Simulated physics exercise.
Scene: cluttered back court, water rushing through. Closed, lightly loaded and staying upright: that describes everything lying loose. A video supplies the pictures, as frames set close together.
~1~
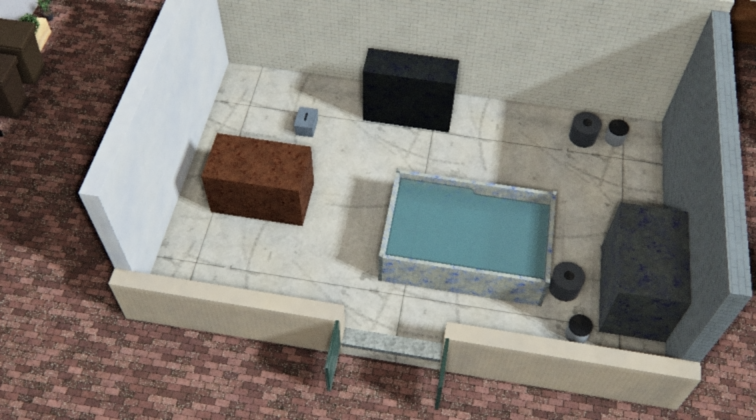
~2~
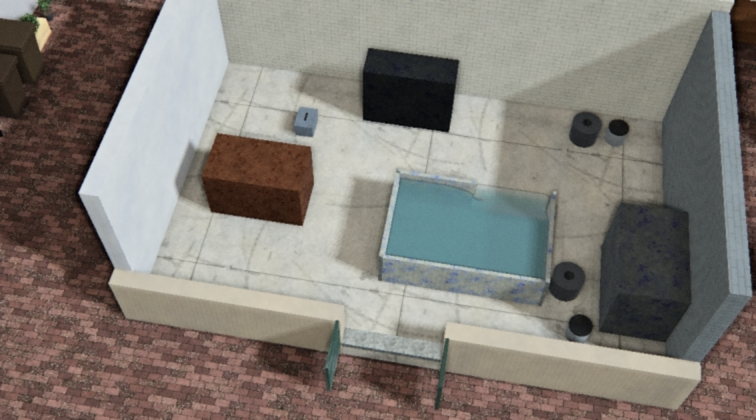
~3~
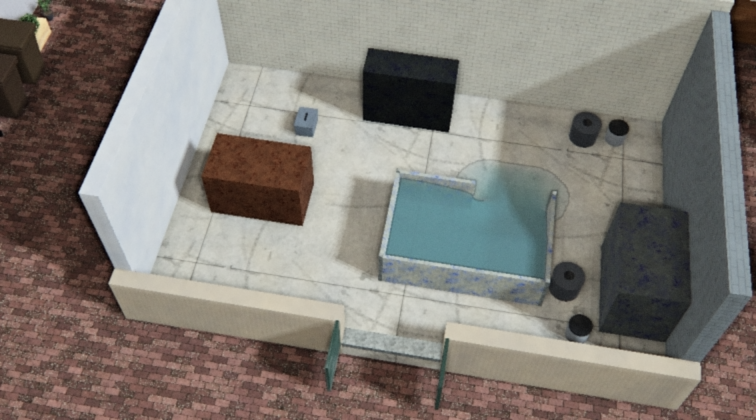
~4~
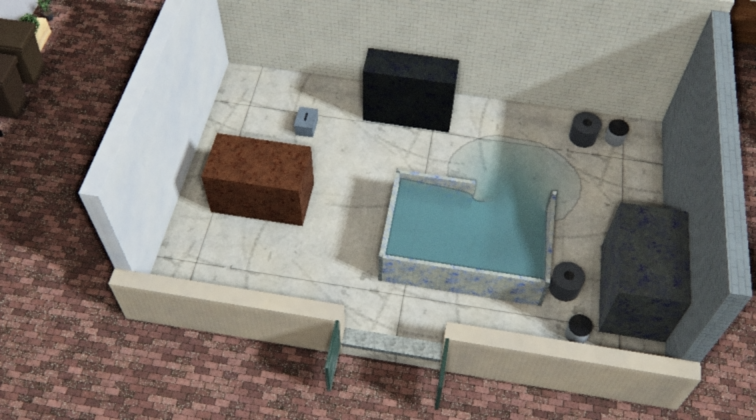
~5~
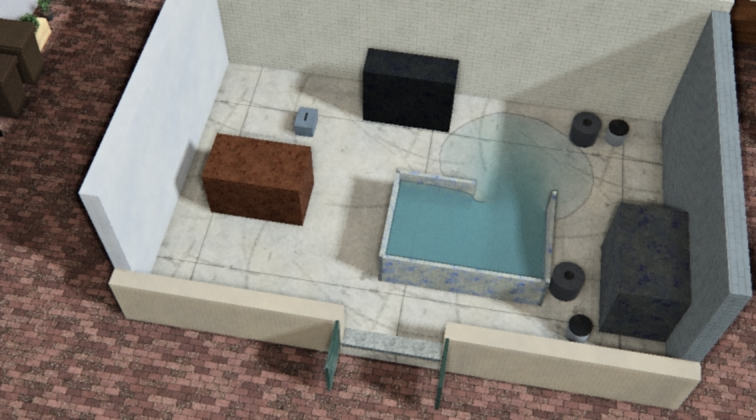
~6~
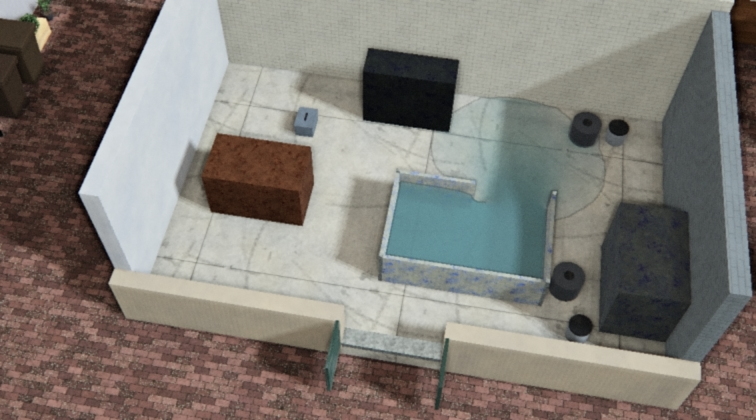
A raised pool of blue-green water stood in a walled courtyard, then water poured through its back right corner and spread across the pale floor toward the back wall, while the tubs stayed put.
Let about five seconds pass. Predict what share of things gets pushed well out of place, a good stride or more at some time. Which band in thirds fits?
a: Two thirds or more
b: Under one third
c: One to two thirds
Option c: One to two thirds.
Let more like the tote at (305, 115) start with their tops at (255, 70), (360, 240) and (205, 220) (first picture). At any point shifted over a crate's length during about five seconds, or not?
Here's the rundown: Sent far off, never gets far, and finally never gets far.
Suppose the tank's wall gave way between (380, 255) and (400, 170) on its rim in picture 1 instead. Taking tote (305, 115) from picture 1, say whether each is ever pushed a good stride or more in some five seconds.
Distance reached.
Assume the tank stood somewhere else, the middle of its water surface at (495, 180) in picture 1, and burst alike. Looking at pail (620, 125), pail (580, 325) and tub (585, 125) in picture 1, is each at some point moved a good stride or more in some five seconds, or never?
Item one travelled far enough, item two not displaced far, item three travelled far enough.
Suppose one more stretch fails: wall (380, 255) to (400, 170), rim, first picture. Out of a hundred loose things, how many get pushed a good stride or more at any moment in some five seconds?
Near 20 in a hundred.
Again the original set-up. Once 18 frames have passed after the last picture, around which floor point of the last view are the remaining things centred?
In the last view, somewhere about (536, 226).
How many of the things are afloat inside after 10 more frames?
I count 2.
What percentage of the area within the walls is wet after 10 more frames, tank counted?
It comes to some 35 in a hundred.
A moment on, 0 of 5 are well off their spots; 0 afloat.
Next, 2 of 5 are well off their spots; 2 afloat.
Later, 2 of 5 are well off their spots; 2 afloat.
In the end, 2 of 5 are well off their spots, and 2 have been at some point; 2 afloat.
